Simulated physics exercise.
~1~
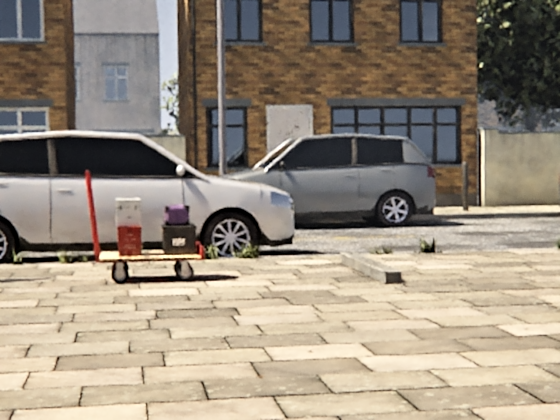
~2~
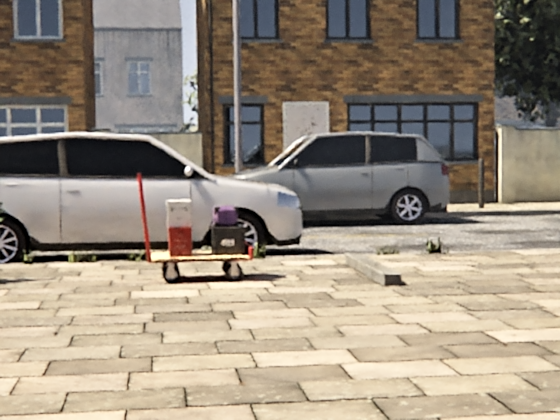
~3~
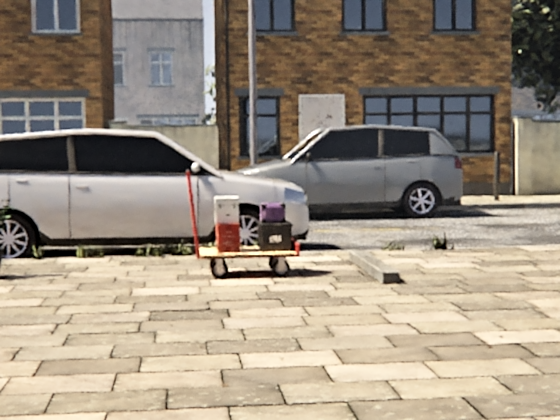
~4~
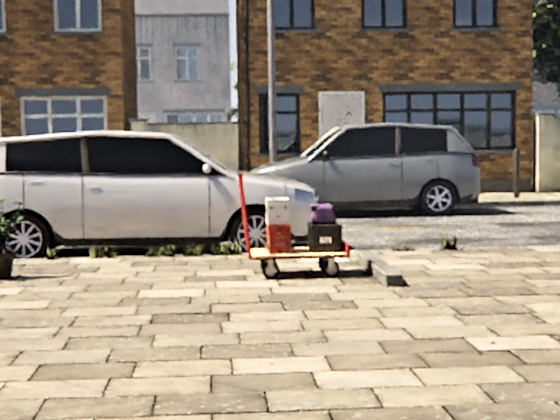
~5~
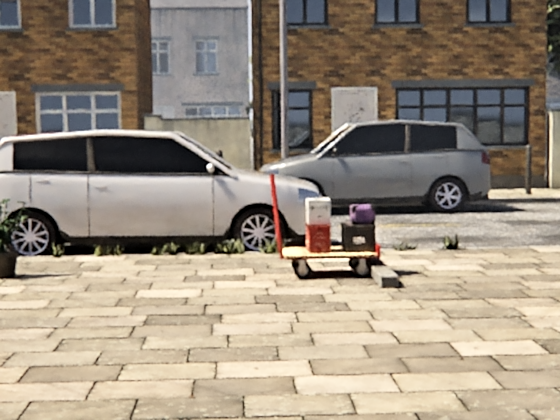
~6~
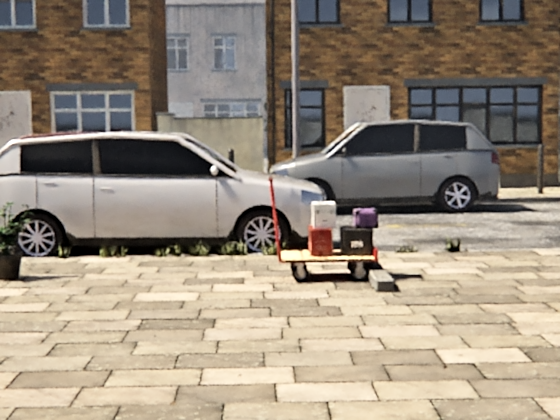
Loaded flatbed trolley rolling right across paving past parked cars, stopping at a low kerb with all its boxes still aboard.
